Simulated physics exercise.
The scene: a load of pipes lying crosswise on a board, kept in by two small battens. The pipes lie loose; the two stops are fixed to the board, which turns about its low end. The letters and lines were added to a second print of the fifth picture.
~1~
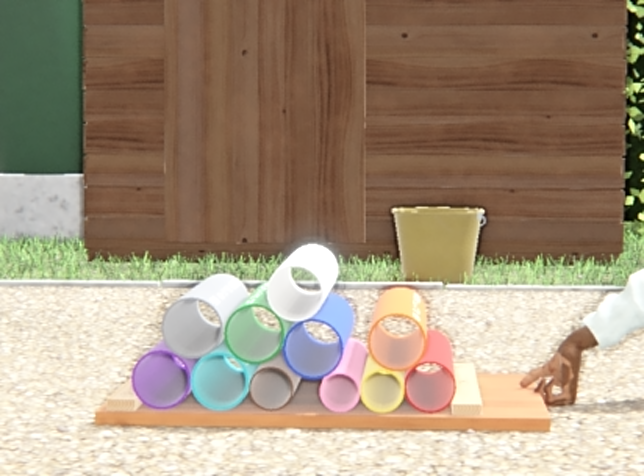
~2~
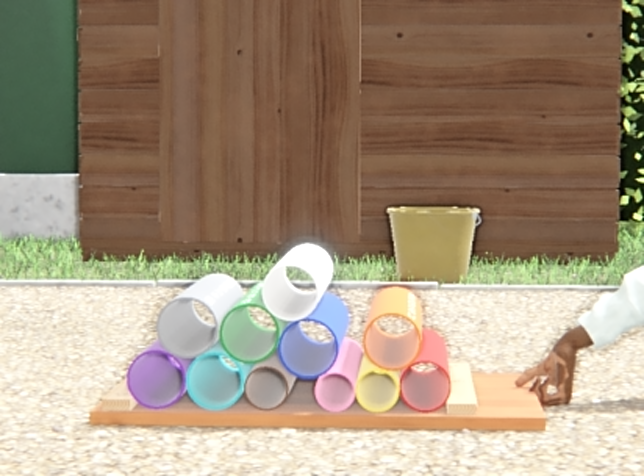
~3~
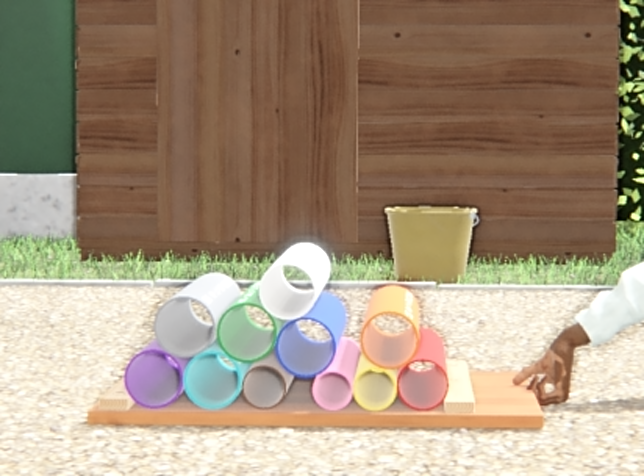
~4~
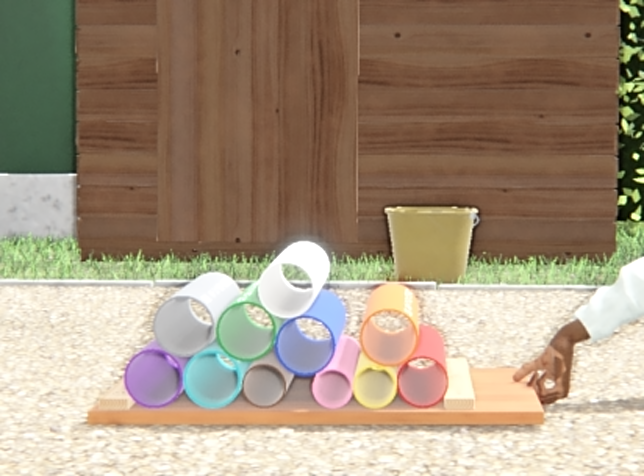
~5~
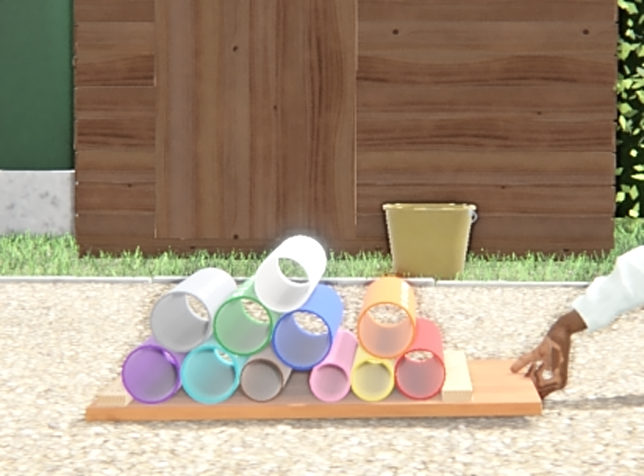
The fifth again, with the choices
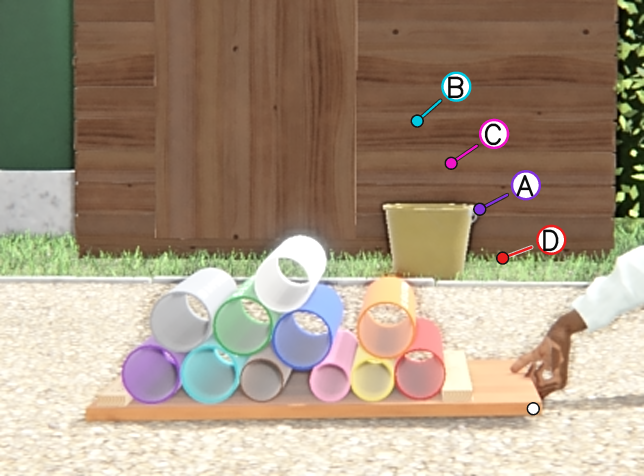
A stack of loose, colourful pipes lies crosswise on a wooden board between two small battens, seen from the front on pale gravel before a brown wooden wall. Purple, turquoise and brownish pipes sit low at left beneath grey, green, blue and white ones, with pink, yellow, red and orange at right. A hand stays at the board's right end while the view shifts very slightly; the pipes keep their arrangement.
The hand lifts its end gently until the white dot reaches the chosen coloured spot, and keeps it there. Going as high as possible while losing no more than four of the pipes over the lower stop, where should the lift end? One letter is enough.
The last mark within the limit is D.
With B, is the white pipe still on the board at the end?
No.
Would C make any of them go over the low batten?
Yes.
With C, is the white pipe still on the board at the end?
No.
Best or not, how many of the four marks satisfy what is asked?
The number is one.
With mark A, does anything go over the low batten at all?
At A: Yes.
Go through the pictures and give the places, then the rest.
Yellow pipe (382, 390); red pipe (430, 387); blue pipe (313, 349), in the first frame.
Blue pipe (308, 349); orange pipe (392, 341), in the second frame.
Board (322, 390); yellow pipe (375, 389); red pipe (423, 385); turquoise pipe (213, 380), in the third frame.
Board (322, 389); purple pipe (154, 378); turquoise pipe (212, 379), in the fourth frame.
Board (320, 383); purple pipe (151, 374); turquoise pipe (210, 374), in the fifth frame.
On the marked copy, A at (480, 209); B at (417, 121); C at (451, 163); D at (503, 258); the white dot at (534, 409).
With D. Early on, board at 15°.
Further on, board at 21°.
At the end, board at 21°, none over the low batten.
As for the rest, A five over the low batten; B eleven over the low batten; C eleven over the low batten.
